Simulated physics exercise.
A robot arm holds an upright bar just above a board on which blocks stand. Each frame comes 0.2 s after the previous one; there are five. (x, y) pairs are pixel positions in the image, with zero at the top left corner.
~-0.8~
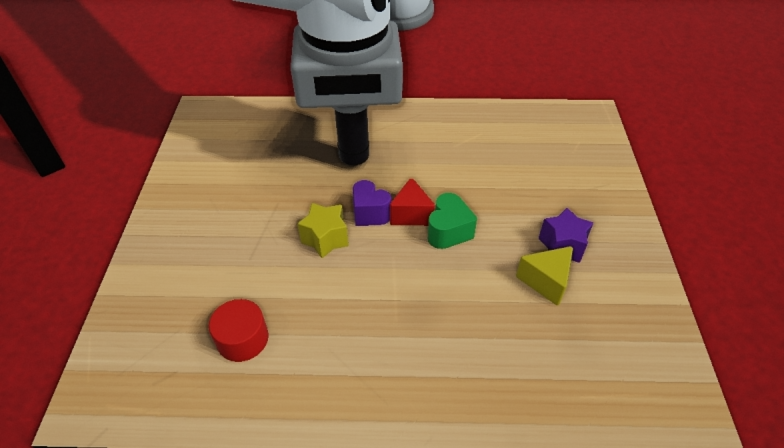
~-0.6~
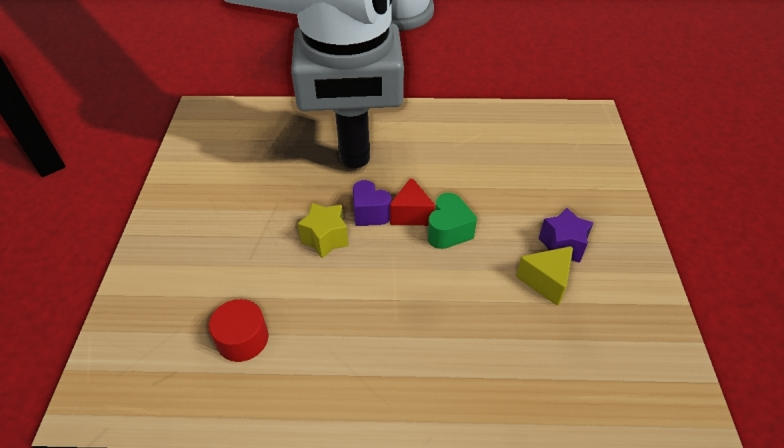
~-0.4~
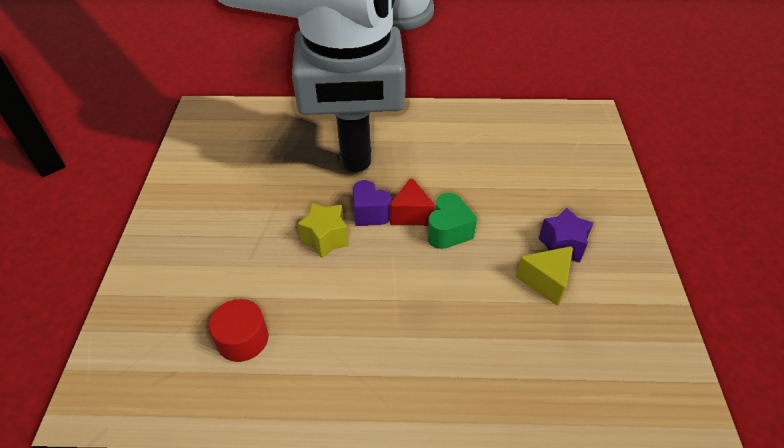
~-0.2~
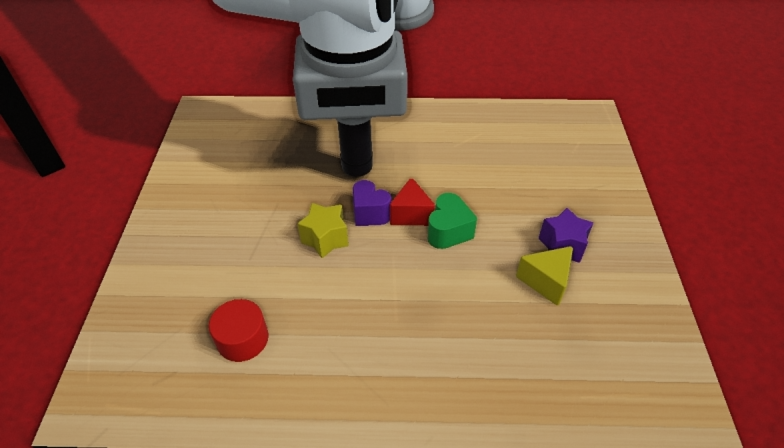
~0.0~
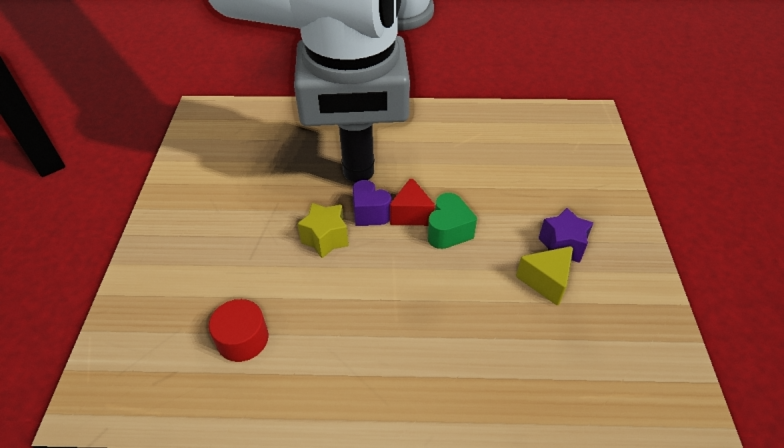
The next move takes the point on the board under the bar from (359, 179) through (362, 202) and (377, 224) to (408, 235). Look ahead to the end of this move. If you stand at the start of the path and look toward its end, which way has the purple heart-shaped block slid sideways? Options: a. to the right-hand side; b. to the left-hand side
The correct letter is a.
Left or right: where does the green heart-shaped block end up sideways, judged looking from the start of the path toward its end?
Well, taking the path from its start to its end as straight ahead, the green heart-shaped block moves to the left.
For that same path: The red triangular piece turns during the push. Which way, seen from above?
Spin direction: Counter-clockwise.
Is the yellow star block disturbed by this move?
It's unmoved.
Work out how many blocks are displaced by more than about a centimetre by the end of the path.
Counting only shifts above 1 cm, I get three or more blocks.
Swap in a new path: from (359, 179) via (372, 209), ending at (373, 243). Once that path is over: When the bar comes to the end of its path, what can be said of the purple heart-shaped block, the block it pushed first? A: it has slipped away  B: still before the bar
The correct letter is B.
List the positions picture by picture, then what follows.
In the first frame, lower end of the bar (354, 156), tops of blocks, yellow star block (323, 218), purple heart-shaped block (369, 194), red triangular piece (412, 195), green heart-shaped block (451, 212).
In the second frame, bar (355, 159), blocks as before.
In the third frame, bar (356, 163), blocks as before.
In the fourth frame, bar (357, 167), blocks as before.
In the fifth frame, bar (359, 173), yellow star block (323, 218), purple heart-shaped block (369, 194), red triangular piece (412, 195), green heart-shaped block (451, 212).
The first path, step by step. One third of the way, bar (362, 198); purple heart-shaped block (373, 211); red triangular piece (411, 202), turned 30° anticlockwise.
Two thirds of the way, bar (377, 218); purple heart-shaped block (385, 234); red triangular piece (412, 205), turned 40° anticlockwise.
At the end, bar (408, 229); yellow star block not moved; purple heart-shaped block (395, 245), turned 40° clockwise; red triangular piece (437, 205), turned 60° anticlockwise; green heart-shaped block (473, 213), turned 20° clockwise.
